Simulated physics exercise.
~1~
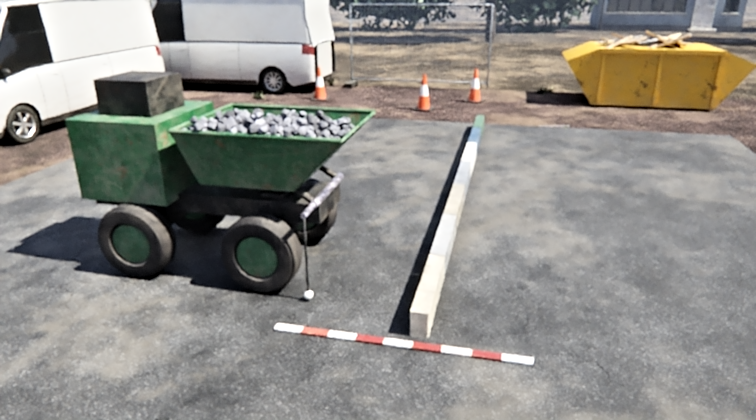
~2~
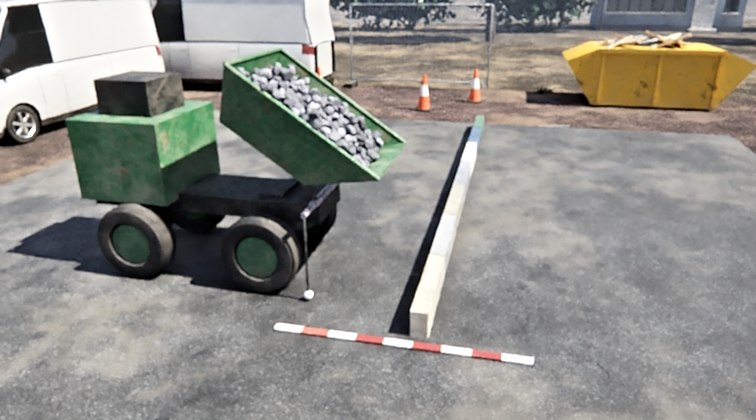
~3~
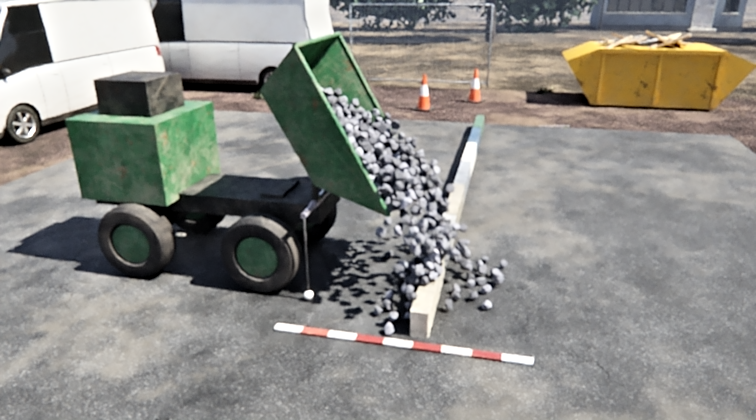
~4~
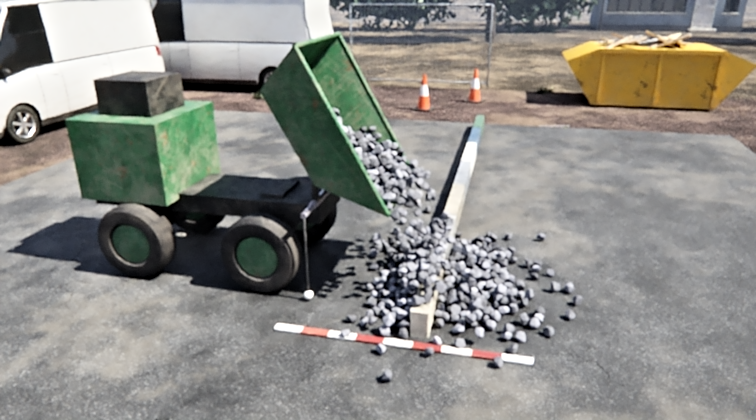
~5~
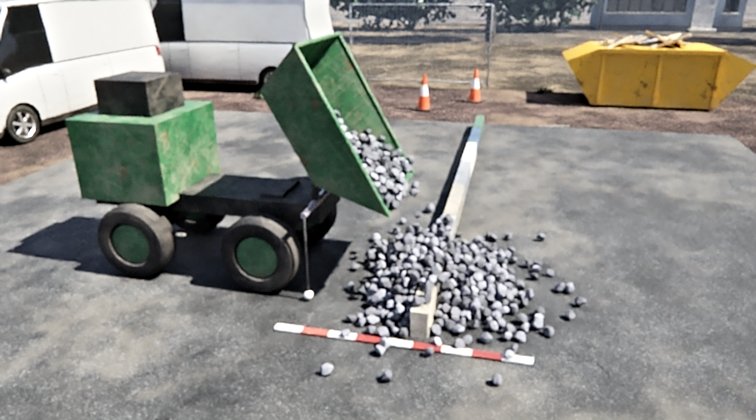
Green site dumper tipping its skip and pouring grey stones over a kerb, leaving a heap astride it and some stones inside.
